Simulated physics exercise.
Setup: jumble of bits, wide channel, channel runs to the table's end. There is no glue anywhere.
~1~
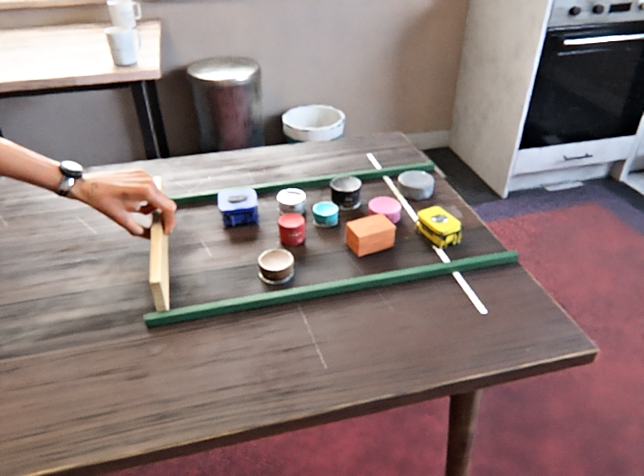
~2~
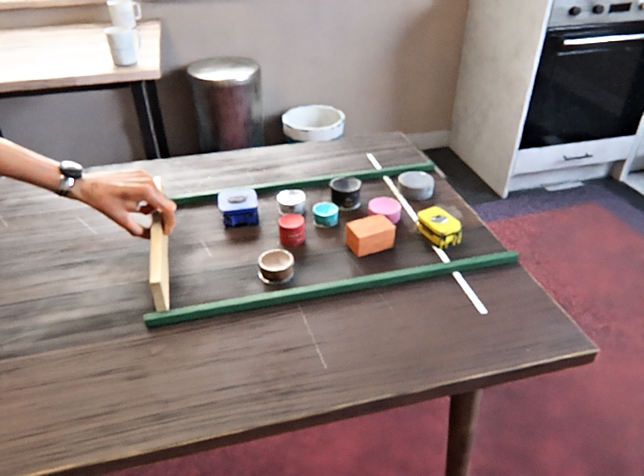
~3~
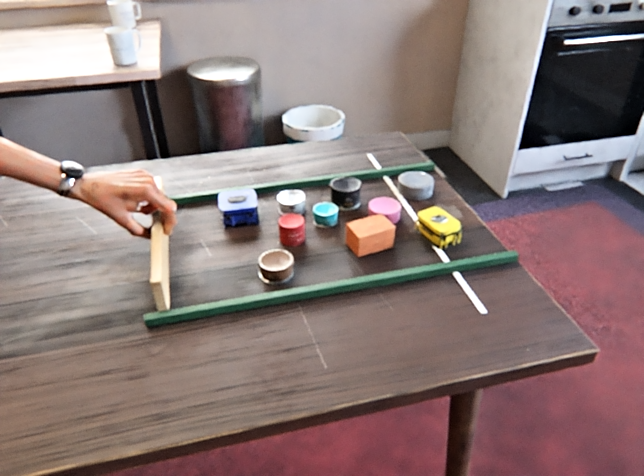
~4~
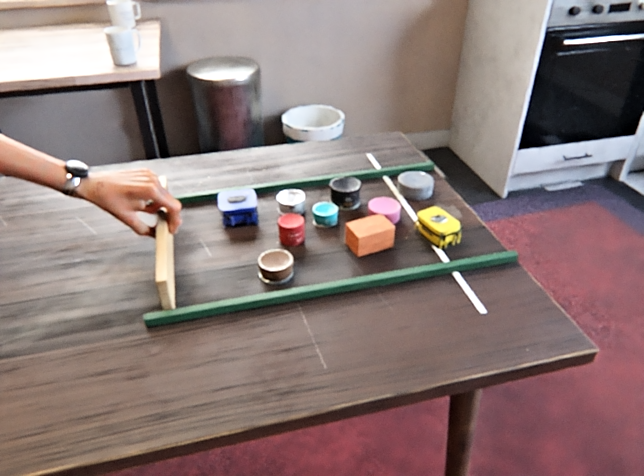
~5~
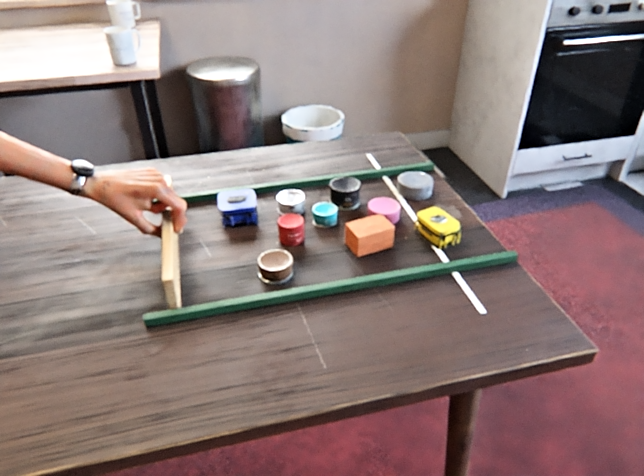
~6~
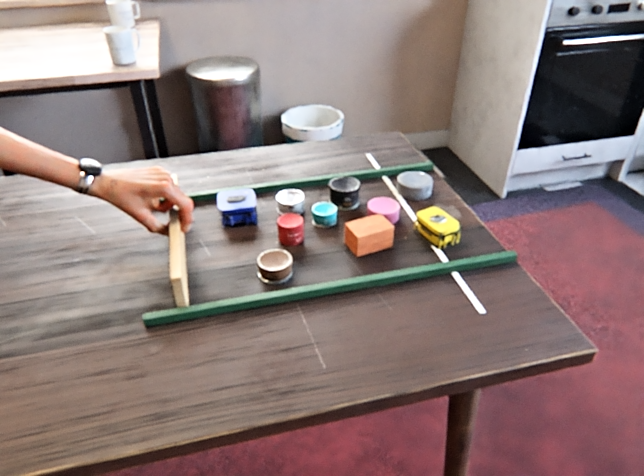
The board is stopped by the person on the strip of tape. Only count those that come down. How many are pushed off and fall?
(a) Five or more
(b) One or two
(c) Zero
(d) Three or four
The answer is b.
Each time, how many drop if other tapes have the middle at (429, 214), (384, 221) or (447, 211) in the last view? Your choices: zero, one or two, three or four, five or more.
Going through the three places in order, the answers are either three or four; one or two; five or over.
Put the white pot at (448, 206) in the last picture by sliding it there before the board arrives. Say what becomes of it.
The white pot goes down.
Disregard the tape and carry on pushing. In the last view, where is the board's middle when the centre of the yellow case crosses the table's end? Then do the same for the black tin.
I reckon its middle sits around (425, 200) and then around (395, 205).
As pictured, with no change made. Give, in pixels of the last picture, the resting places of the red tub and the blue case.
In the last picture the red tub sits at (428, 211) while the blue case sits at (413, 184).
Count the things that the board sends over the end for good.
2.
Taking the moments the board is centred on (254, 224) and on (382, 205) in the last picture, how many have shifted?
At that stage 3; at the next, 10.
A little later, none off yet; grey lid at rest near (414, 186); yellow case at rest near (437, 228); pink tub at rest near (383, 211).
Next, none off yet; grey lid shifted about its own width near (434, 183); yellow case at rest near (437, 228); pink tub at rest near (383, 211).
When it is over, the number that fall off is one or two; down, black tin and grey lid.
